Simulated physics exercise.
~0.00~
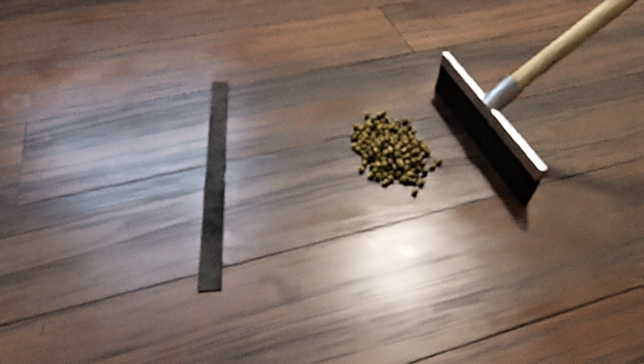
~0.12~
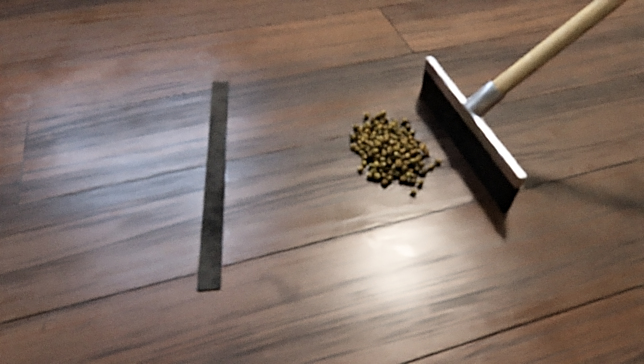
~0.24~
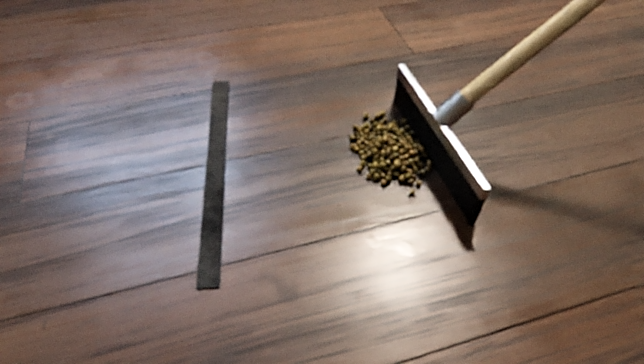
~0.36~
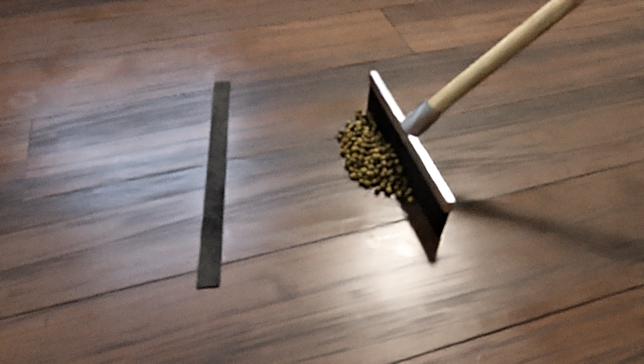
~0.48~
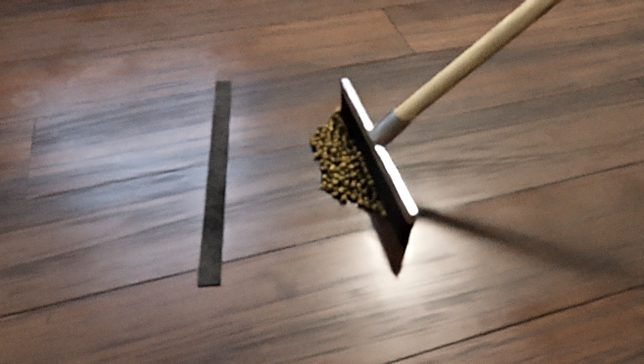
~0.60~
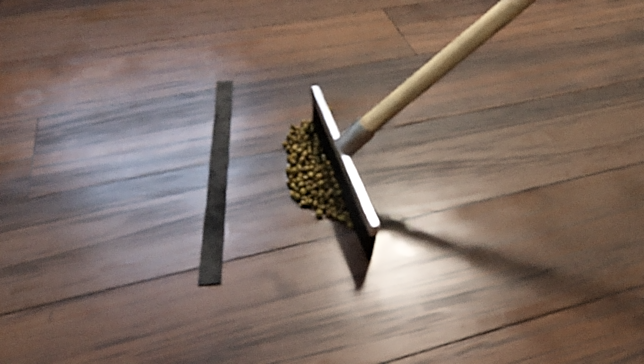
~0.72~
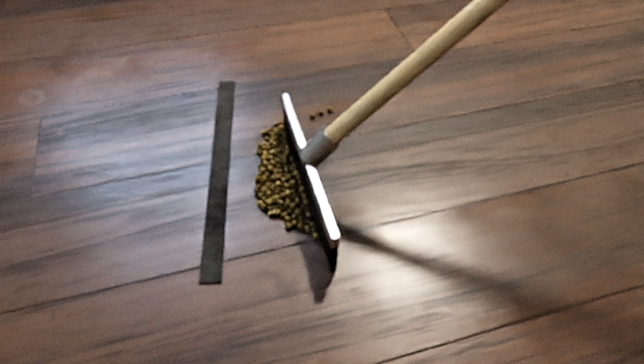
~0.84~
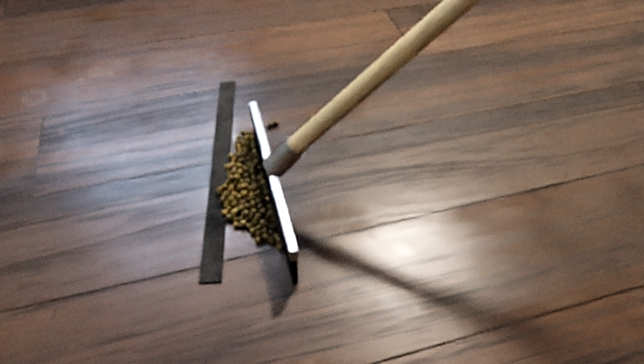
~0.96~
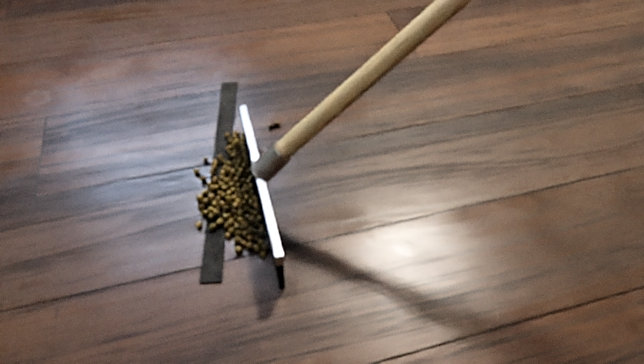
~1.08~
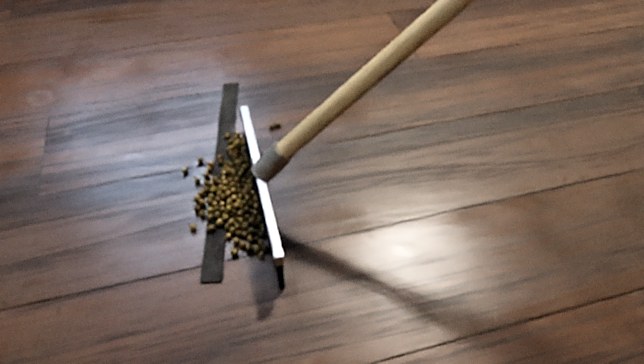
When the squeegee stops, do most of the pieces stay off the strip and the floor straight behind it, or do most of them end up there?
Most of the pieces stay off it, largely bunched between the strip and the blade. Only a moderate share ends up on the strip or straight behind it.
